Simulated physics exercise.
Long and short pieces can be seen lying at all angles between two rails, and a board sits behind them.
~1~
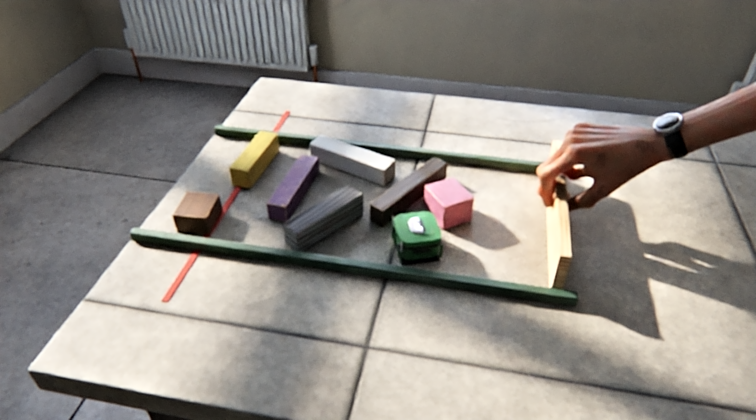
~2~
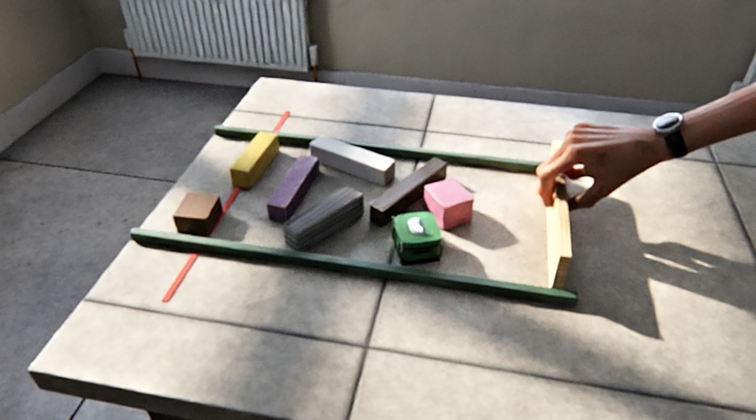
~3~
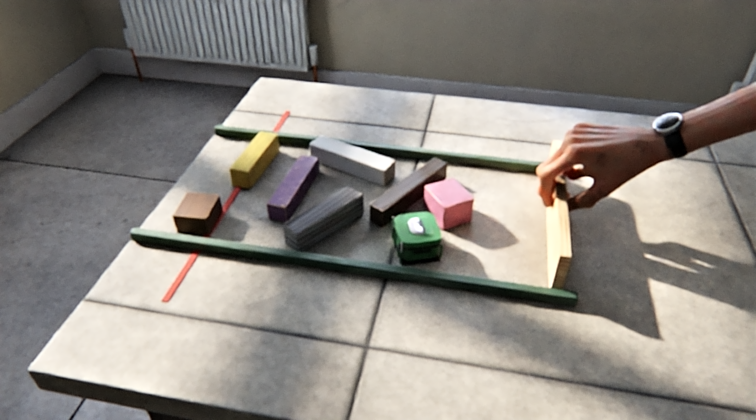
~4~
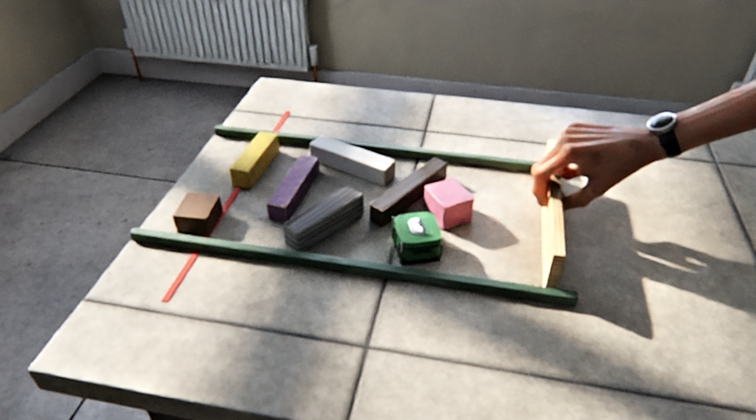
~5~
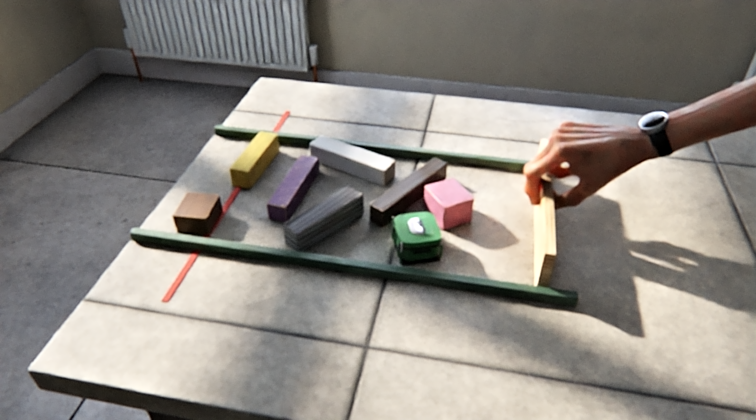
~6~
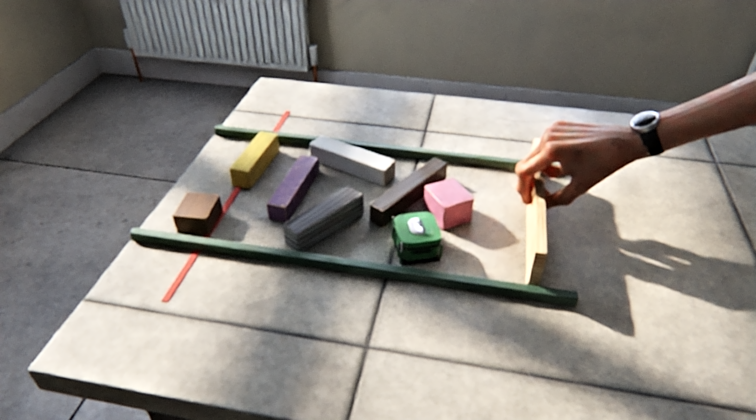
The clip opens on coloured blocks and bars lying at different angles between two green rails on a table, with a hand holding a pale wooden board upright at the right. After staying nearly still, the hand slides the board a short way left, while the pieces remain unmoved.
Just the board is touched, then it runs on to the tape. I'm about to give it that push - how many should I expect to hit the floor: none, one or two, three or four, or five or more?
Expect three or four.
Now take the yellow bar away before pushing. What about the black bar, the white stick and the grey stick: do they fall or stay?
The black bar remains up, the white stick is lost, the grey stick does not fall.
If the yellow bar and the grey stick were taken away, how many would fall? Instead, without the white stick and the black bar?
0 in the first case and 1 in the second.
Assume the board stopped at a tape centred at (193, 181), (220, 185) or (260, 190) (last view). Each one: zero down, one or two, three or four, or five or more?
Counts for the three tries are five or more, more than four and 1 or 2.
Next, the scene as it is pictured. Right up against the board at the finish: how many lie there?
Counting them up gives 3.
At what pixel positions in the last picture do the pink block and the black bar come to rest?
Final positions: Near (223, 174); near (224, 155).
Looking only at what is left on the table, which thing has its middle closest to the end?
That would be the grey stick.
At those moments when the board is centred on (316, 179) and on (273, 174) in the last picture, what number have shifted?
I get 8 at the one place and 8 at the other.
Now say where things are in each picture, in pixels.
The first frame shows brown block (198, 213); yellow bar (256, 159); purple bar (295, 186); board (557, 209); tape (239, 187).
The second frame shows yellow bar (256, 159); board (557, 209).
The third frame shows purple bar (295, 187); green case (417, 238).
The fourth frame shows brown block (198, 213); white stick (352, 160).
The fifth frame shows yellow bar (256, 159); pink block (448, 203).
The sixth frame shows brown block (198, 213); yellow bar (256, 159); purple bar (295, 187); board (536, 207); tape (239, 187).
Early on, none off yet; brown block at rest near (198, 213); yellow bar at rest near (256, 159); purple bar at rest near (295, 187).
Finally, the number that fall off is three or four; lost, white stick, purple bar, yellow bar and brown block.
